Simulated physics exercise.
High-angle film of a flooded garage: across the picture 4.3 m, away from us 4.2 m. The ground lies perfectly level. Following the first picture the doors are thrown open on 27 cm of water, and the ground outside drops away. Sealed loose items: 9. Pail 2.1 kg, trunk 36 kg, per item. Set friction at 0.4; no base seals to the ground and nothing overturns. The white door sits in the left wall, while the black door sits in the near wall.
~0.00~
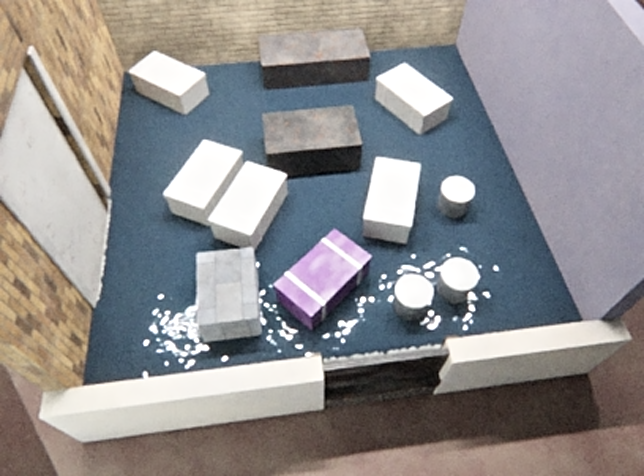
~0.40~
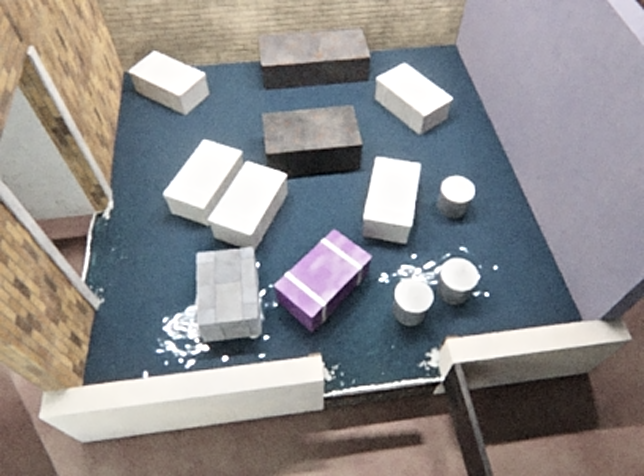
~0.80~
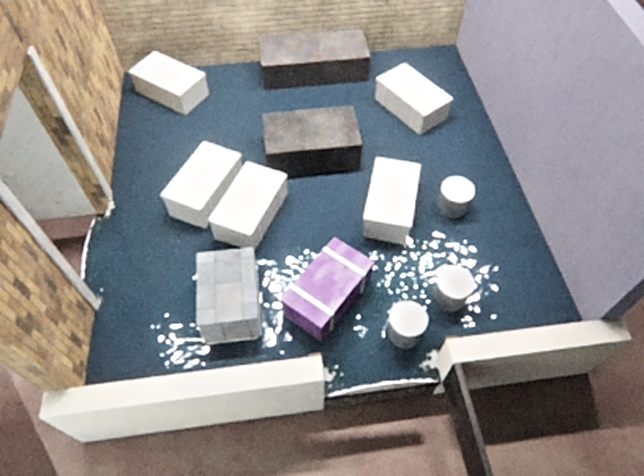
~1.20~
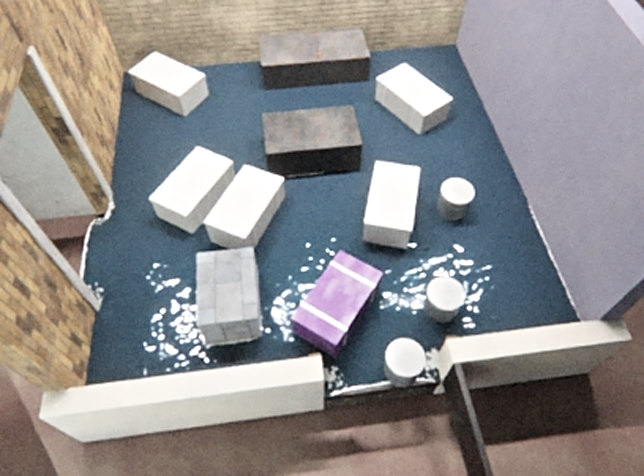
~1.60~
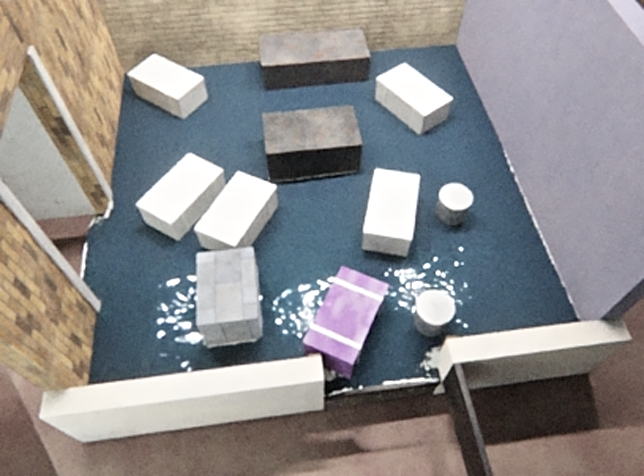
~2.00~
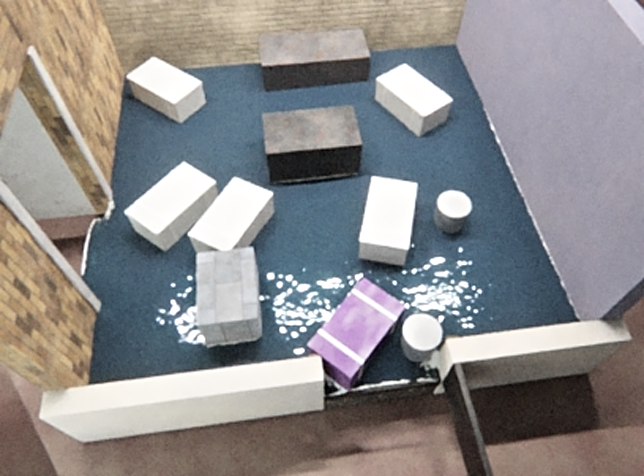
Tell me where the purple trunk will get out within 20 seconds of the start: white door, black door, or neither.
Purple trunk: Black doorway.
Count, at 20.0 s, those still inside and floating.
By my count, 0.
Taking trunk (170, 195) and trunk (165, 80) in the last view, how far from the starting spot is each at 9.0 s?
Going in turn, the first is gone out while the second sits 140 cm off.
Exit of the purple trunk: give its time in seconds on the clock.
Around 2.5 seconds.
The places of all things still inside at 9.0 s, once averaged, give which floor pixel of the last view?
I'd say about (269, 189) in the last view.
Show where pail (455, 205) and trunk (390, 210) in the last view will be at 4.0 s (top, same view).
(432, 249) and (356, 273), roughly.
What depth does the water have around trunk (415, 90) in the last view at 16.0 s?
Depth: Near 8 cm.
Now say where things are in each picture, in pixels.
The purple trunk at (324, 270) floats; about 4290 L in view; 0 of 9 have shifted, in the first frame.
The purple trunk at (324, 271) floats; 27 cm deep round most things; 0 of 9 have shifted, in the second frame.
The purple trunk at (328, 280), afloat, 9 cm from its start; 27 cm deep round most things; 3 of 9 have shifted, in the third frame.
The purple trunk at (338, 295) floats, 25 cm from its start; 24 cm deep round most things; 4 of 9 have shifted, in the fourth frame.
The purple trunk at (347, 312) floats, 43 cm from its start; 23 cm deep round most things; 7 of 9 have shifted, in the fifth frame.
The purple trunk at (358, 325), afloat, 56 cm from its start; about 3660 L in view; 8 of 9 have shifted, in the sixth frame.
After 4.0 s the purple trunk has gone out by the black door; 4 of 9 are out; 5 afloat.
After 9.0 s the purple trunk has gone out by the black door; 7 of 9 are out; 2 afloat.
After 16.0 s the purple trunk has gone out by the black door; 7 of 9 are out; 0 afloat.
After 20.0 s the purple trunk has gone out by the black door; 7 of 9 are out; 0 afloat.
